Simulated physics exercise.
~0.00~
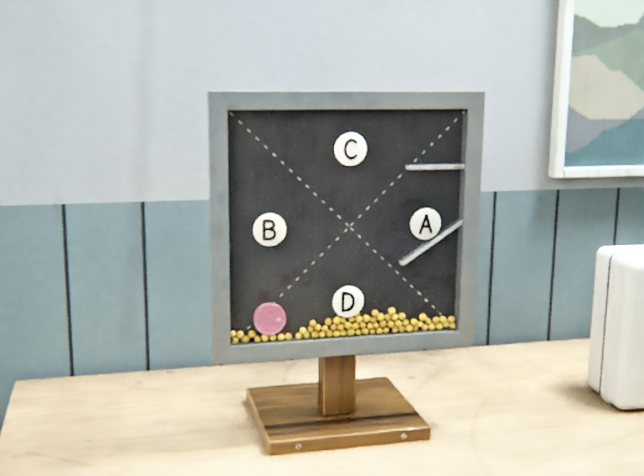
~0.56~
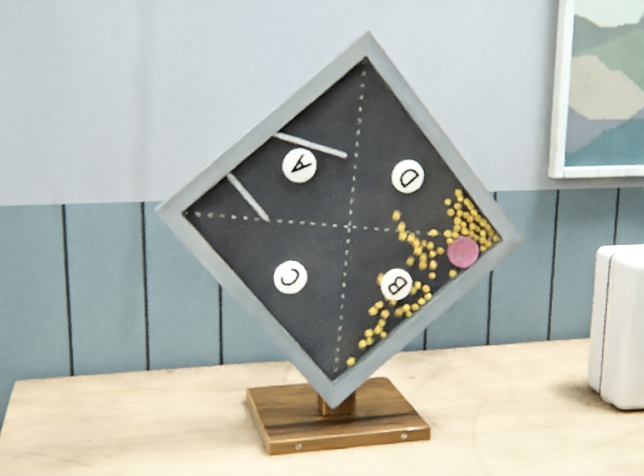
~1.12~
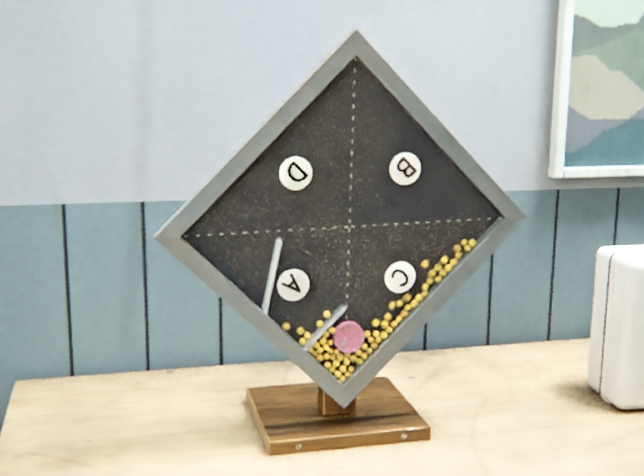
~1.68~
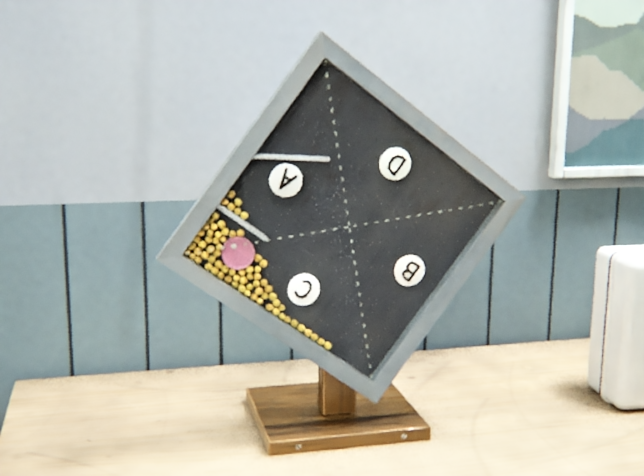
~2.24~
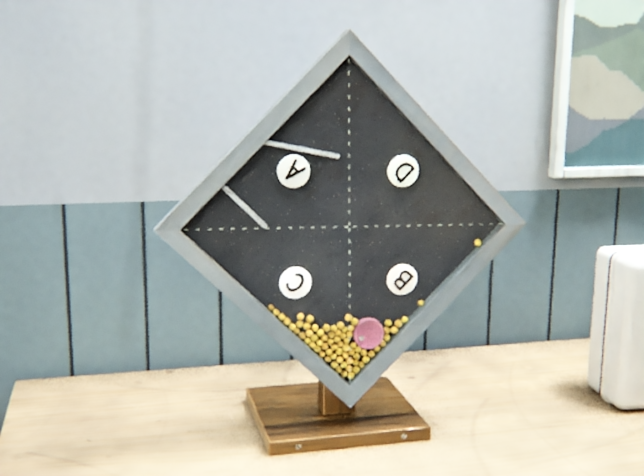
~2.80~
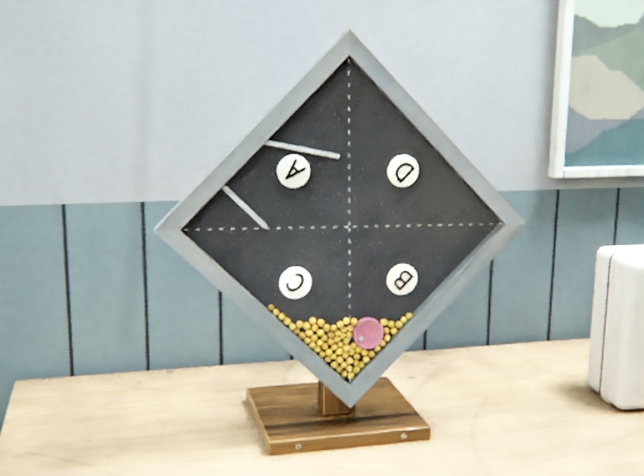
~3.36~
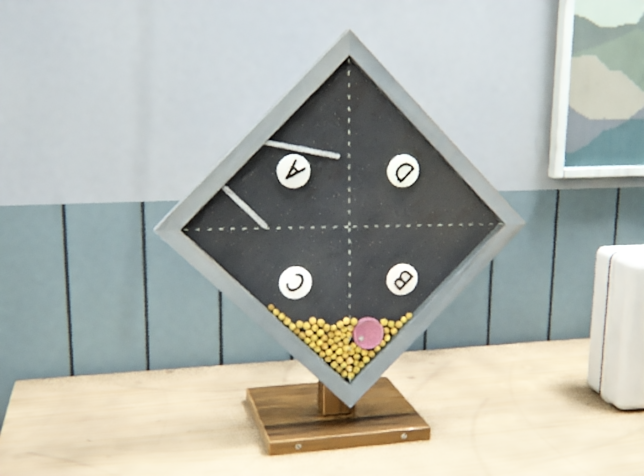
The clip opens on a square, grey-framed case standing level on a wooden base, with golden beads and a pink disc lying along its bottom edge. The case turns anticlockwise, carrying the disc and beads up the right side before they tumble down. It reaches a corner-down position with A and C lowest and the disc among the beads near the bottom. Then it swings back clockwise by a smaller amount, sweeping the load to the left. It stops corner-down again, and the beads slide back and settle across C and B, with the disc resting in B.
